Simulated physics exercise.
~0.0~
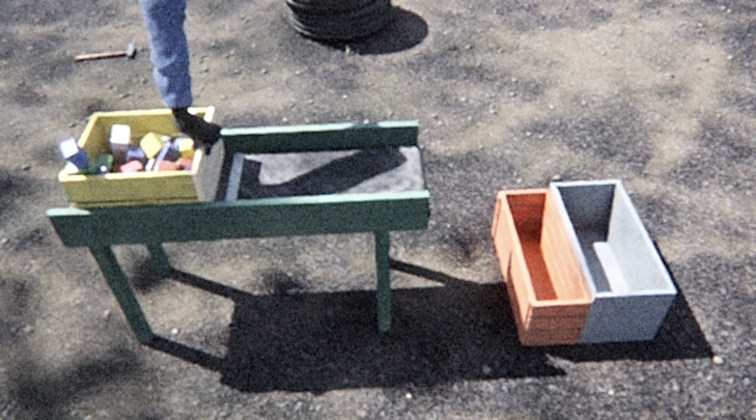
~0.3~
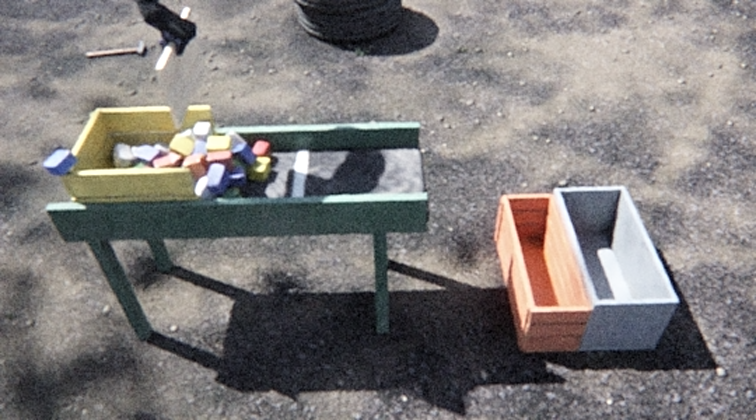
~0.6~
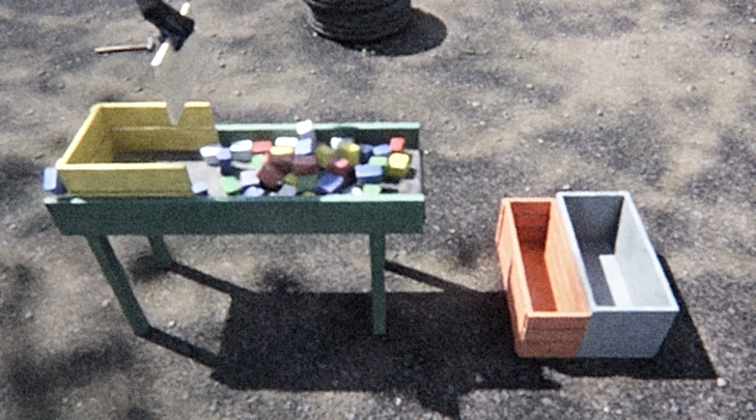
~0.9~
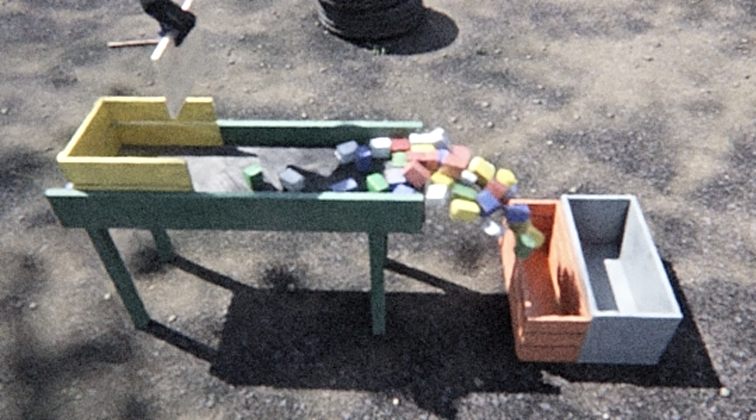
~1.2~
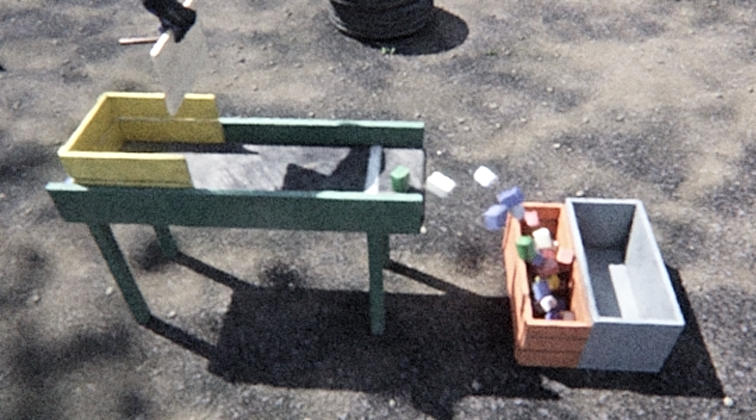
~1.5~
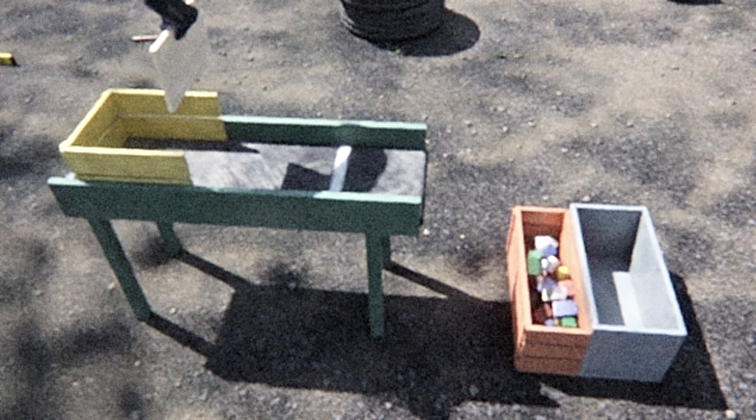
To begin with, a pile of colourful toy bricks sits in a yellow pen at the left end of a green-sided conveyor, with a dark-gloved hand at the pen's edge. The hand lifts the gate clear, and the belt carries the loose bricks to the right. They spread out along the belt, leaving the pen empty, then spill over the far end in a tumbling stream. The bricks drop into the orange bin, with a few stragglers following behind. By the close, a heap rests in the orange bin while the grey bin beside it looks empty.
